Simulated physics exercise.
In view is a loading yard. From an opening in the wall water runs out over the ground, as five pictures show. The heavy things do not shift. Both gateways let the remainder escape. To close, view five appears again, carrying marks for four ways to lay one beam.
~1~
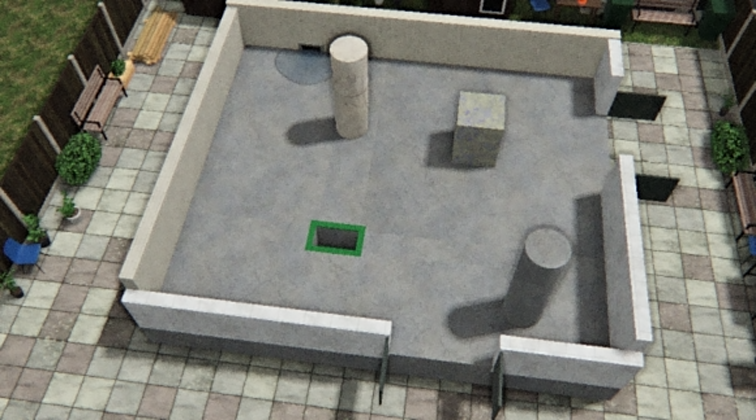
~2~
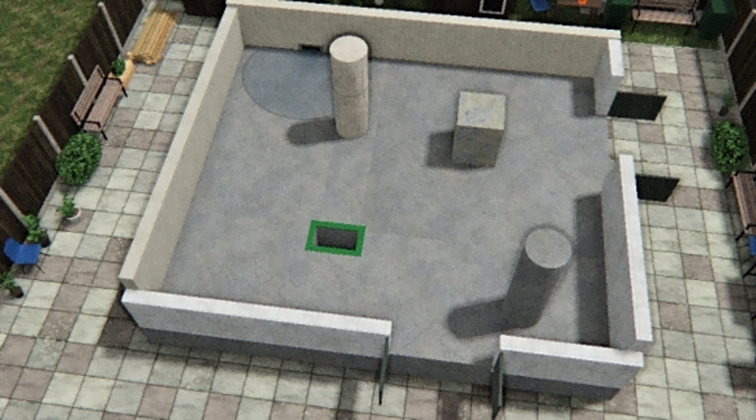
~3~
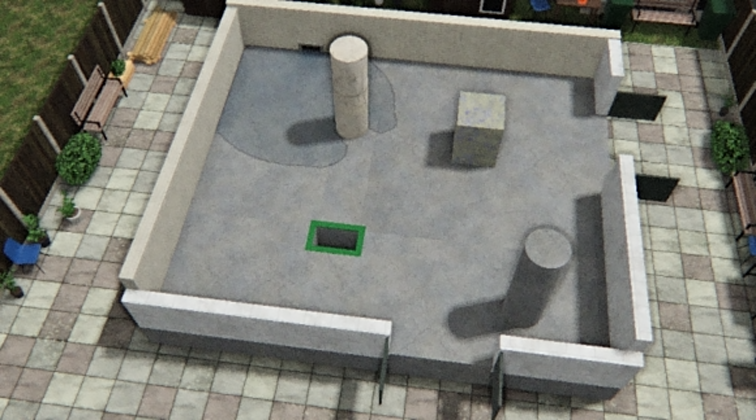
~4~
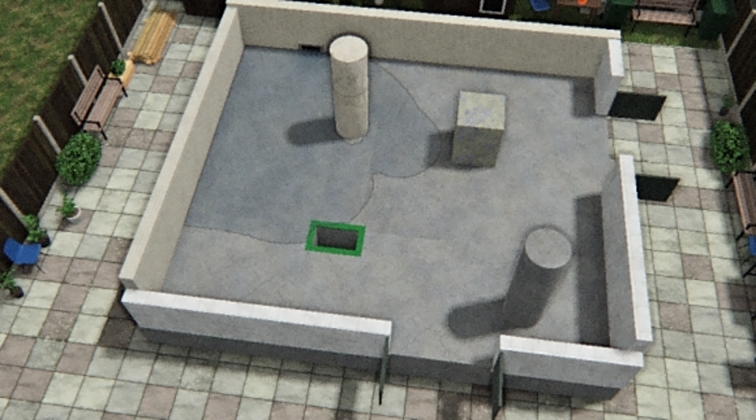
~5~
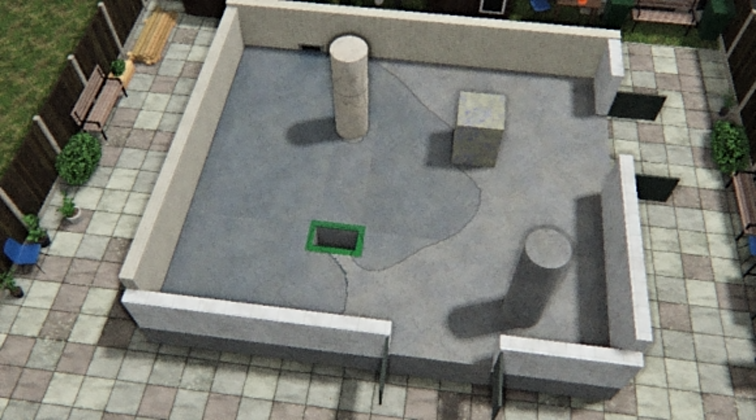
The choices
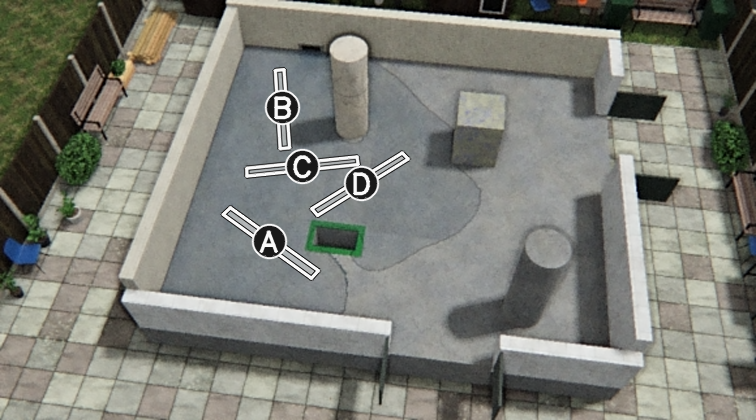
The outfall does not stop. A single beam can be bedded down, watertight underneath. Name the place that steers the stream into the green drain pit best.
Best: A.
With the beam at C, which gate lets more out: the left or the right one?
More leaves on the left.
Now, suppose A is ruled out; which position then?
Here it is position B.
On the marked copy, A from (226, 211) to (314, 274); B from (279, 70) to (284, 148); C from (246, 172) to (357, 160); D from (314, 212) to (405, 156).
With A, about 38 % of the stream runs into the green drain pit, about 58 % out by the gates.
With B, about 26 % of the stream runs into the green drain pit, about 70 % out by the gates.
With C, about 8 % of the stream runs into the green drain pit, about 89 % out by the gates.
With D, about 6 % of the stream runs into the green drain pit, about 92 % out by the gates.
